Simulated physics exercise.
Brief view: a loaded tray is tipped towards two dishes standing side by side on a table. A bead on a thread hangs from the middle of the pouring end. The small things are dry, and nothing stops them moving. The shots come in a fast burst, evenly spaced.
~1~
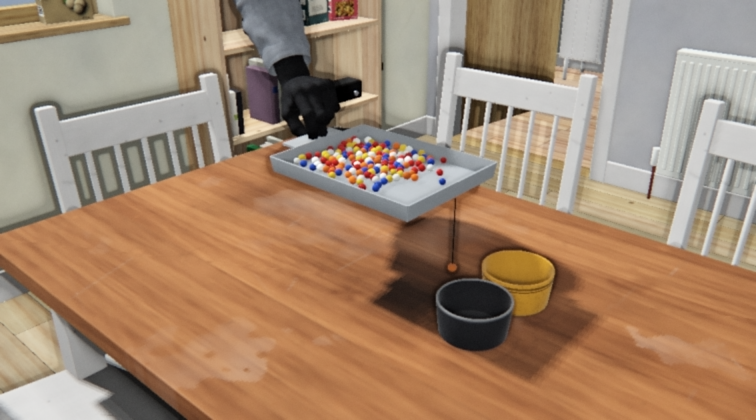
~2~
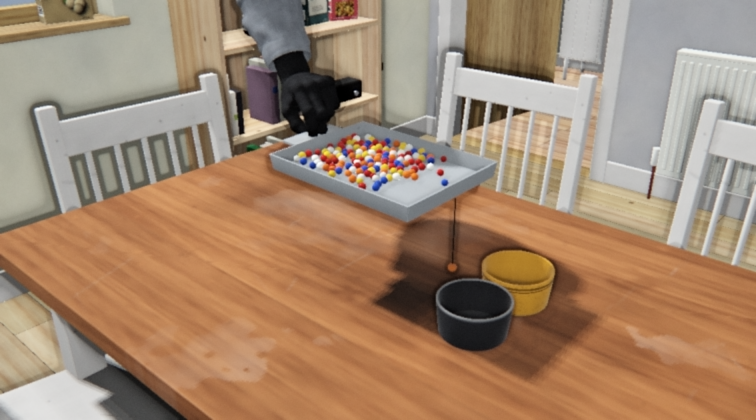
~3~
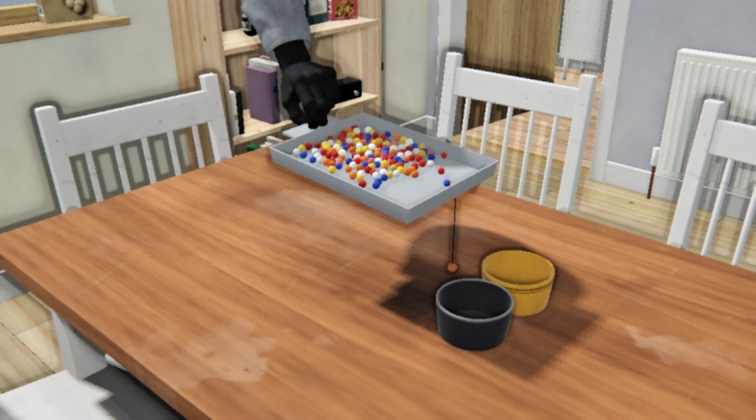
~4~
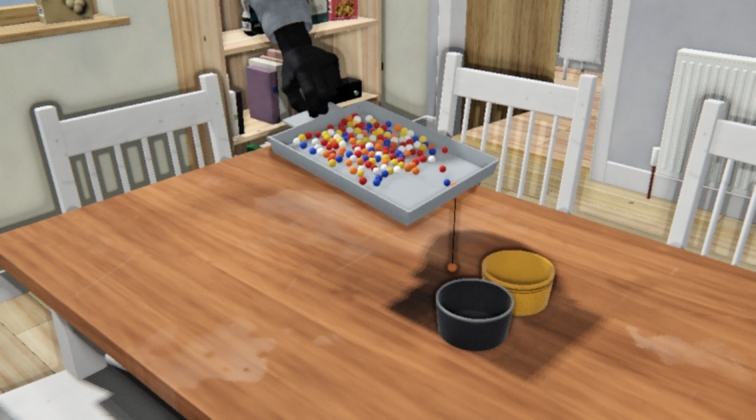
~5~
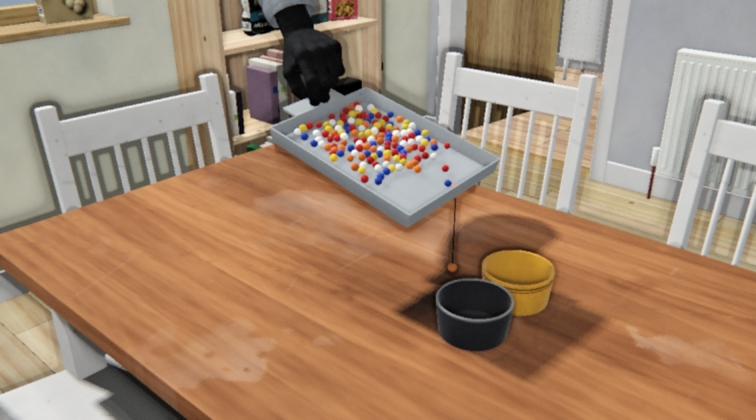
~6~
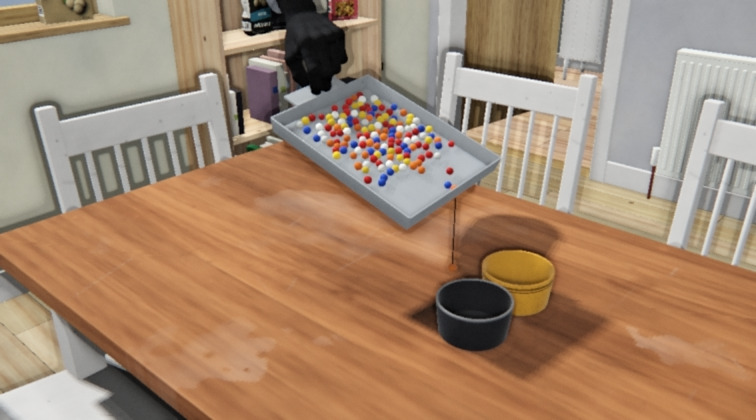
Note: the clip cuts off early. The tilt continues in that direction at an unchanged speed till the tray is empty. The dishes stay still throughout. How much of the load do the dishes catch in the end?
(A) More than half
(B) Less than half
Answer: B.
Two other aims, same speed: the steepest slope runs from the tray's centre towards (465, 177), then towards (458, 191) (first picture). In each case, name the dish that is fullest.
For the first slope the righthand dish, for the second the righthand dish.
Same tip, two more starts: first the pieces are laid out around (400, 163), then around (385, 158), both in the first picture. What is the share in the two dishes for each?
Roughly 20 per cent, then roughly 20 per cent.
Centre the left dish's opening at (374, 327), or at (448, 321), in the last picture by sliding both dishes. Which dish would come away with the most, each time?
At place one the right of the pair; at place two the left of the pair.
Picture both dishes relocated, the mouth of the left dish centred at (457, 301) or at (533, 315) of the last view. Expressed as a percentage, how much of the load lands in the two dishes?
30 and 0 %.
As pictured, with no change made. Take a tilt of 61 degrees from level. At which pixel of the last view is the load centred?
Look around (423, 205) in the last picture.
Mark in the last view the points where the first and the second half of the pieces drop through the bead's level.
Half one: (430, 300), half two: (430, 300).
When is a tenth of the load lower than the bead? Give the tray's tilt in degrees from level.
60° or so.
Just after the last frame, tray tipped steeply; the larger part on the tray; just a few in the left dish; about a tenth outside both; about a tenth in the air.
A moment on, tray tipped right over; roughly a third on the tray; about a tenth in the left dish; roughly a third outside both; roughly a quarter in the air.
Further on, tray tipped past a quarter turn; roughly a quarter in the left dish; the larger part outside both.
When it is over, tray tipped past a quarter turn; roughly a quarter in the left dish; not one in the right dish; the larger part outside both.
